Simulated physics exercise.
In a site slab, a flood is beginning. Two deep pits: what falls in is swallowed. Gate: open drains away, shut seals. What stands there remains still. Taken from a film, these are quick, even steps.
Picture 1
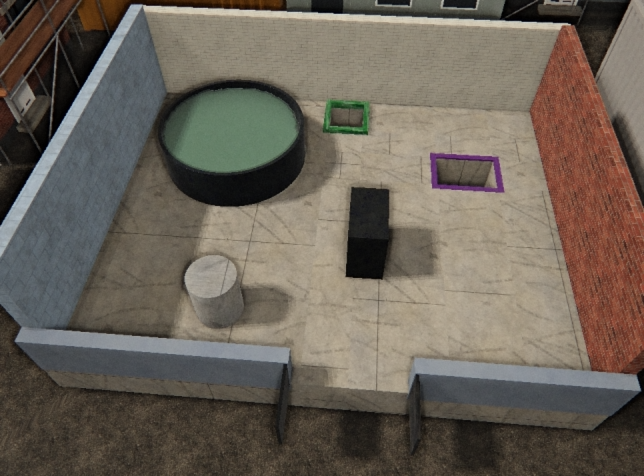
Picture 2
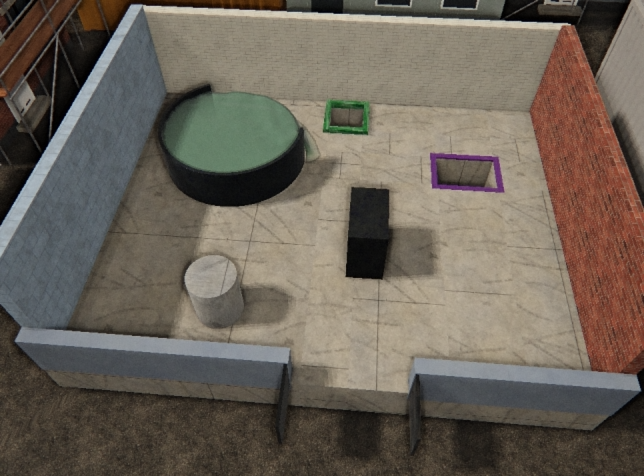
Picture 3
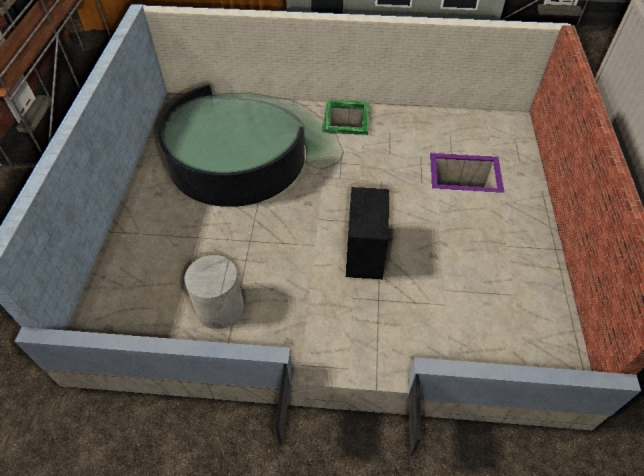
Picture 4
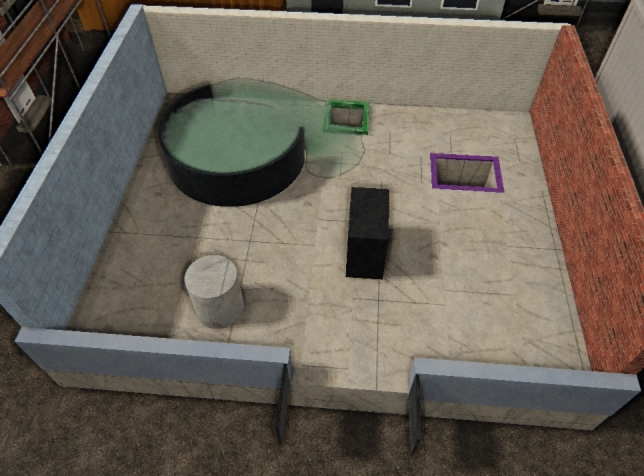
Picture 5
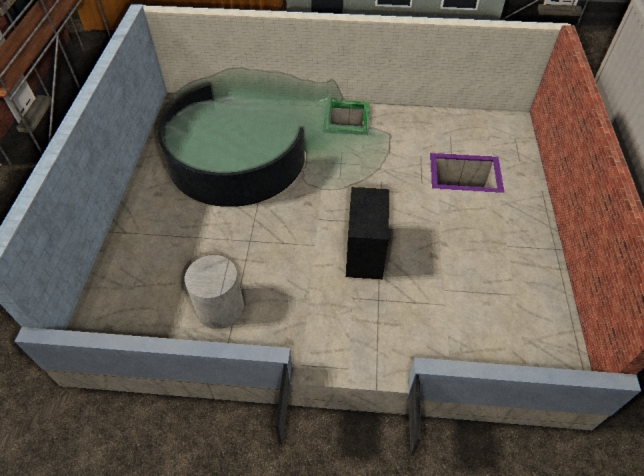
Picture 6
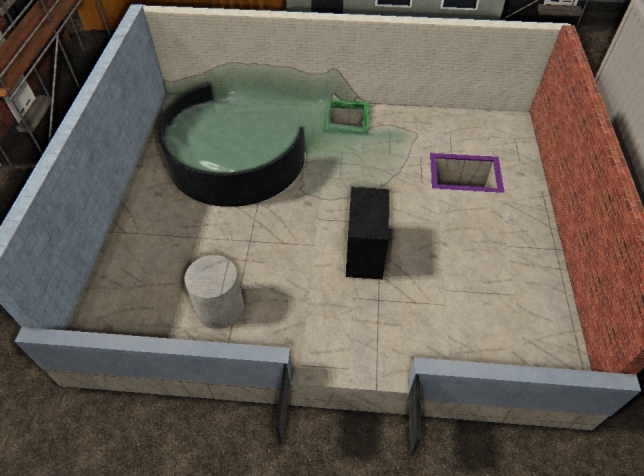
In the video, green water sits in a round dark-walled pool inside a walled yard, then pours through a gap on the pool's far side and spreads across the pale slab, along the back wall and around the green-framed pit.
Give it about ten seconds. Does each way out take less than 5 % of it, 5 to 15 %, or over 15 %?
As I see it, the gate stays lower than five per cent; the green pit goes higher than fifteen per cent; the purple pit sits in the mid range.
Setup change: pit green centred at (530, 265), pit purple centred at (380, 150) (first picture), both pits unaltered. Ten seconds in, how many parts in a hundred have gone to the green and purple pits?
The green pit ends up with 6 per cent, the purple pit with 30 per cent.
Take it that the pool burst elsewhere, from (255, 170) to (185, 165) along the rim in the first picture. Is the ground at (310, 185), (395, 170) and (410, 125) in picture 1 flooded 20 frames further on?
One after the other: Not flooded, free of water, not flooded.
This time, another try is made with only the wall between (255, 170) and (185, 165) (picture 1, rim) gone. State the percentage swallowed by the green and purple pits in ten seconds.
Per cent: Green 0, purple 4.
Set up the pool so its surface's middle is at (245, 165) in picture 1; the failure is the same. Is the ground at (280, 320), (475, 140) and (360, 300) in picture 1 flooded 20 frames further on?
Taking them as they were asked, they come out bone dry, soaked, bone dry.
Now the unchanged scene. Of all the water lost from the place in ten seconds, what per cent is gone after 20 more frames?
Roughly 70 percent.
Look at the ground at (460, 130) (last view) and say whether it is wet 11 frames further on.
Looking at that place, I'd say inundated.
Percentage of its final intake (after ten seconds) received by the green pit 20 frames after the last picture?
My estimate is close to 90 per cent.
A moment on, water covers 25 % of the floor; the gate 0 %, the green pit 9 %, the purple pit 0 %.
Next, water covers 30 % of the floor; the gate 0 %, the green pit 18 %, the purple pit 2 %.
Then, water covers 55 % of the floor; the gate 0 %, the green pit 24 %, the purple pit 4 %.
Later, water covers 75 % of the floor; the gate 0 %, the green pit 26 %, the purple pit 7 %.
In the end, water covers 95 % of the floor; the gate 1 %, the green pit 27 %, the purple pit 12 %.
